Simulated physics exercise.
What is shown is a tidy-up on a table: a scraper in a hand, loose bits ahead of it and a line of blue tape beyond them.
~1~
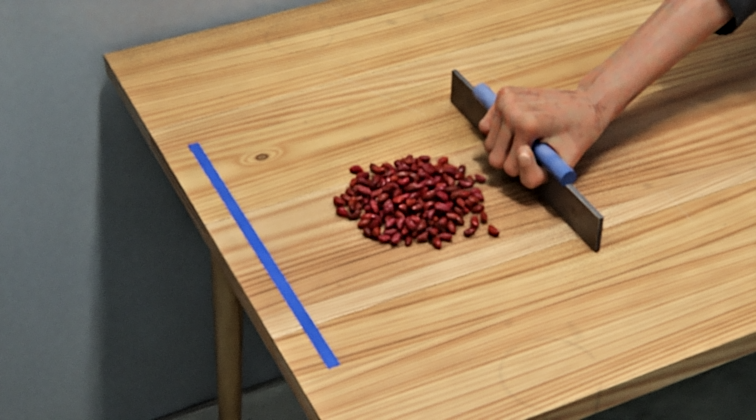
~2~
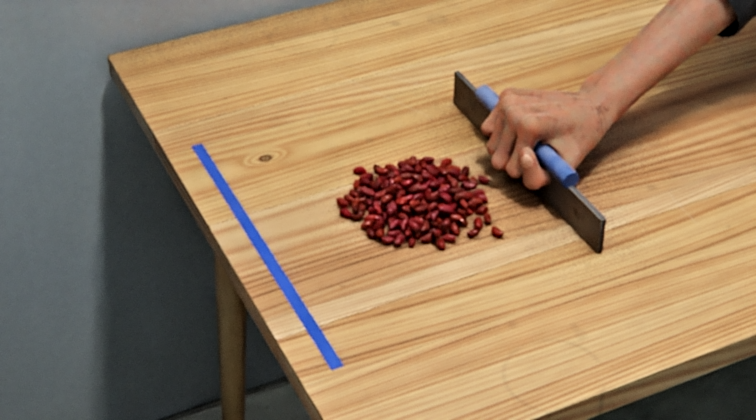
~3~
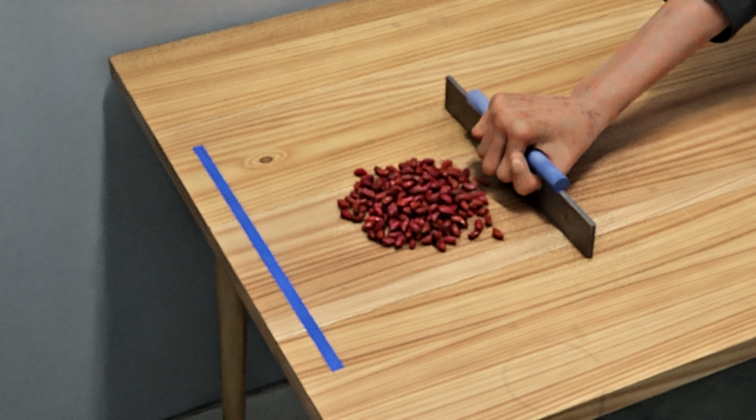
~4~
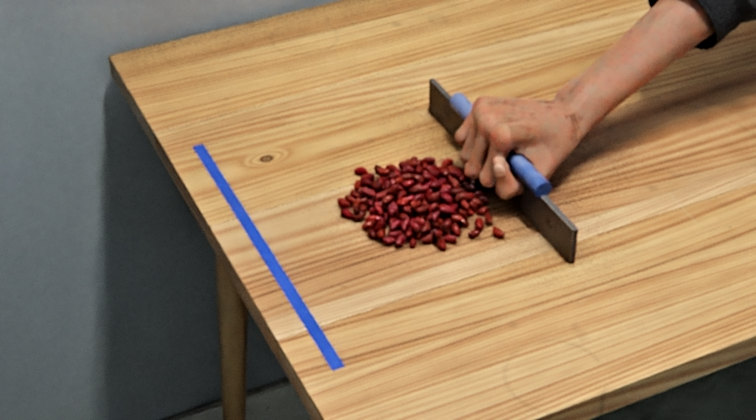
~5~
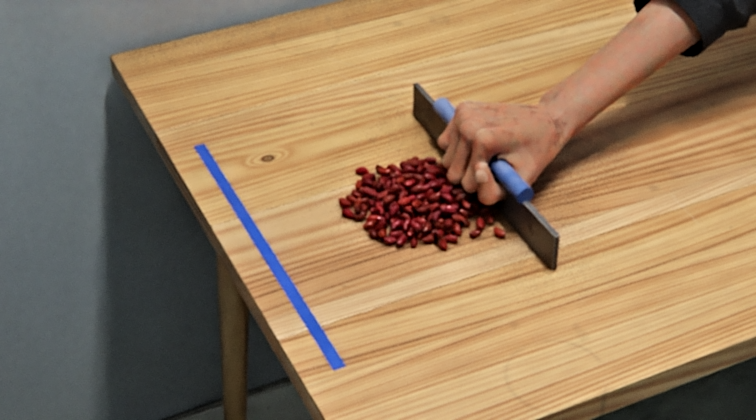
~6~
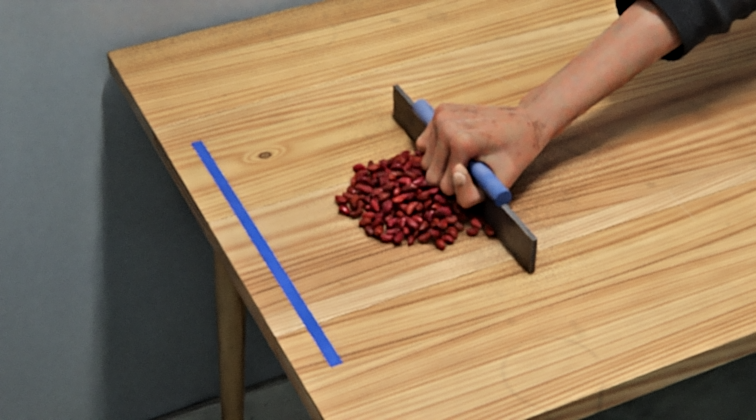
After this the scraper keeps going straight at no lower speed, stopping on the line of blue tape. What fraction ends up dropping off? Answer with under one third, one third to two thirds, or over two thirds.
The share that drops off is over two thirds.
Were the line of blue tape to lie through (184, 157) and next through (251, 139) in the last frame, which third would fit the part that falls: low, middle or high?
Try 1 - above two thirds; try 2 - under a third.
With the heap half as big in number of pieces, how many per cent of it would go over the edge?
70 per cent or so.
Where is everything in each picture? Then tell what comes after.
The first frame shows scraper (588, 222), at rest; blue tape (199, 154), about two fingers from the edge; edge at (226, 260); the heap (414, 202), kidney beans.
The second frame shows scraper (591, 223).
The third frame shows scraper (581, 229); the heap (418, 205).
The fourth frame shows scraper (563, 233).
The fifth frame shows scraper (545, 240); the heap (420, 204), just a few pushed along.
The sixth frame shows scraper (523, 243); blue tape (202, 152); edge at (229, 258); the heap (413, 202), roughly half pushed along.
Just after the last frame, scraper still moving, near (356, 186); heap all on the table, its front near (255, 230).
A moment on, scraper stopped at the blue tape; heap roughly two thirds over the edge.
Further on, scraper stopped at the blue tape; heap the larger part over the edge.
When it is over, scraper stopped at the blue tape; heap the larger part over the edge.
